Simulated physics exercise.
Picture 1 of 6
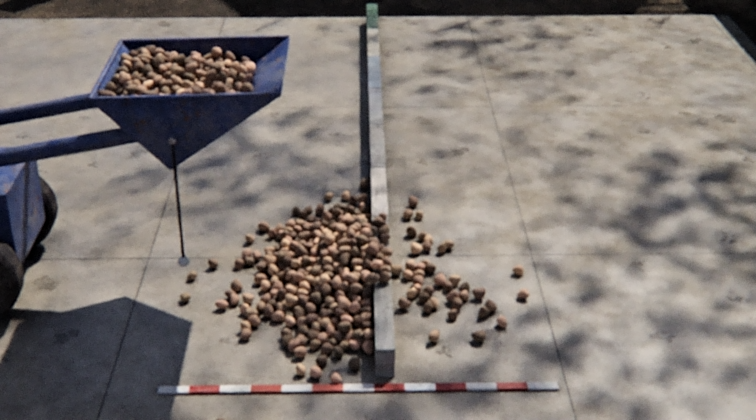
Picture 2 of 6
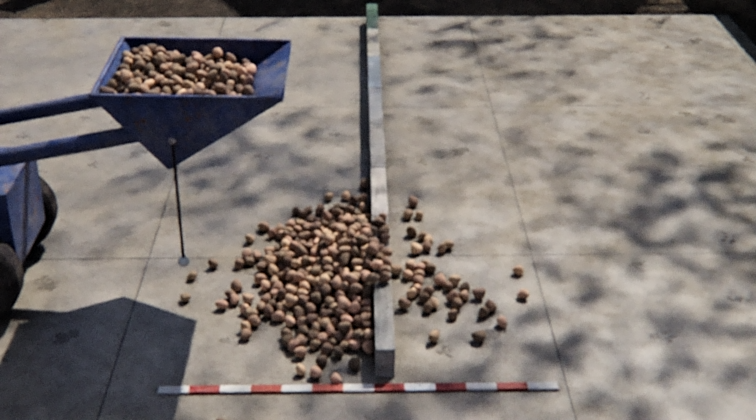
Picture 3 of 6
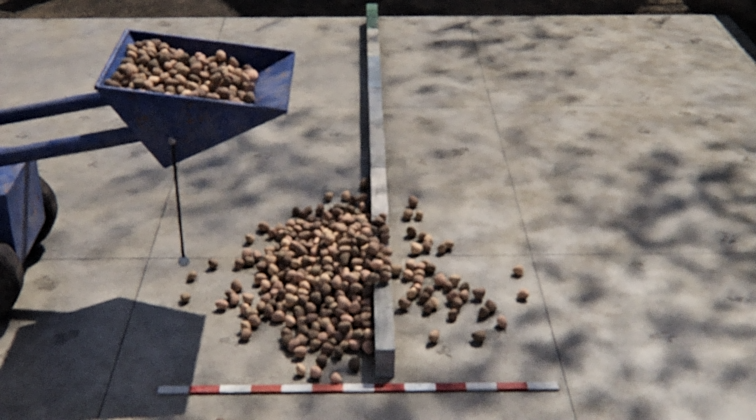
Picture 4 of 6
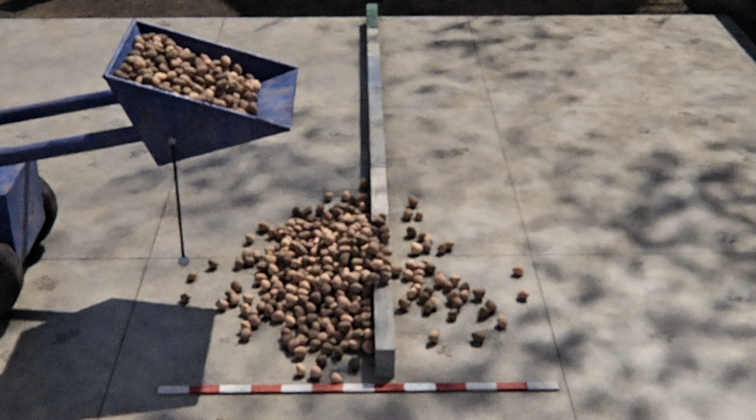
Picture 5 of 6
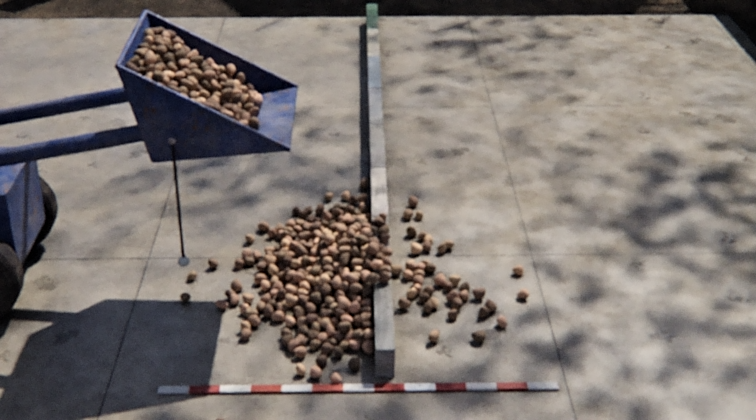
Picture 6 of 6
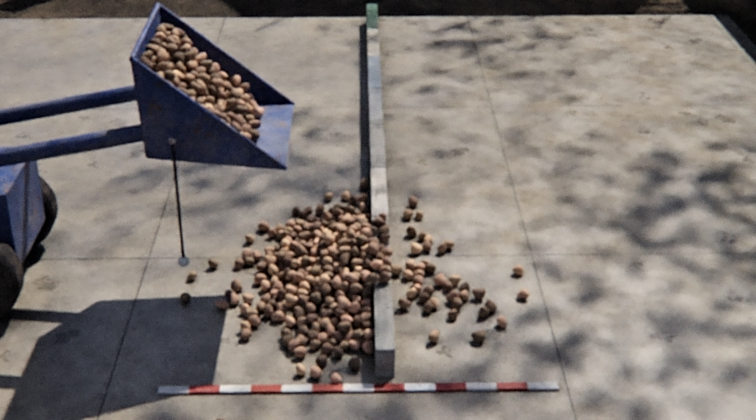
A blue steel bucket on a loader's arms at the upper left, filled with brown, potato-like lumps, tilts steadily clockwise, its back rising and its front lip dipping as the load shifts slightly inside. Below it, a heap of similar lumps lies still against a pale kerb, some scattered beyond, behind a red-and-white staff. The sunlit, shadow-dappled concrete yard is seen from above by an unmoving camera.
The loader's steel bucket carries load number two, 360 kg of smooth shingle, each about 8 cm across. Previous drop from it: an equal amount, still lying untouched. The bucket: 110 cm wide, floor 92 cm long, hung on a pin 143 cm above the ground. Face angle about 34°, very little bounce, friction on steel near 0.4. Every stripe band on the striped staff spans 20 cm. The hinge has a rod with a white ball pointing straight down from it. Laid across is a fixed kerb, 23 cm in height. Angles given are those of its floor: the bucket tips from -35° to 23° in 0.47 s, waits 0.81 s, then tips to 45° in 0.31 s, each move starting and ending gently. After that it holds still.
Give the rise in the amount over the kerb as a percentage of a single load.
19 %.
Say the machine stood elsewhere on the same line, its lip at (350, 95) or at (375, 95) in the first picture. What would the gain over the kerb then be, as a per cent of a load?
First place: Roughly 75 %; second place: Roughly 90 %.
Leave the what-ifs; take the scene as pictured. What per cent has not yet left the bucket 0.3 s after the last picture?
It keeps some 100 percent of its load.
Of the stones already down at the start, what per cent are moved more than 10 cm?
I'd say roughly 15 per cent of them.
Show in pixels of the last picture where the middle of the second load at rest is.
Middle: Approx. (333, 261) px.
Then, 0.1 s after the last picture the floor is at 20°; in per cent of one load, 100 in the bucket, 91 on this side of the kerb, 9 over the kerb; the foremost stones are at (493, 302).
Then, 0.3 s after the last picture the floor is at 23°; in per cent of one load, 100 in the bucket, 91 on this side of the kerb, 9 over the kerb; the foremost stones are at (493, 302).
Then, 1.7 s after the last picture the floor is at 45°; in per cent of one load, 0 in the bucket, 173 on this side of the kerb, 27 over the kerb; the foremost stones are at (528, 269).
Then, 4.4 s after the last picture the floor is at 45°; in per cent of one load, 0 in the bucket, 172 on this side of the kerb, 28 over the kerb; the foremost stones are at (531, 258). Net gain over the kerb, 19.
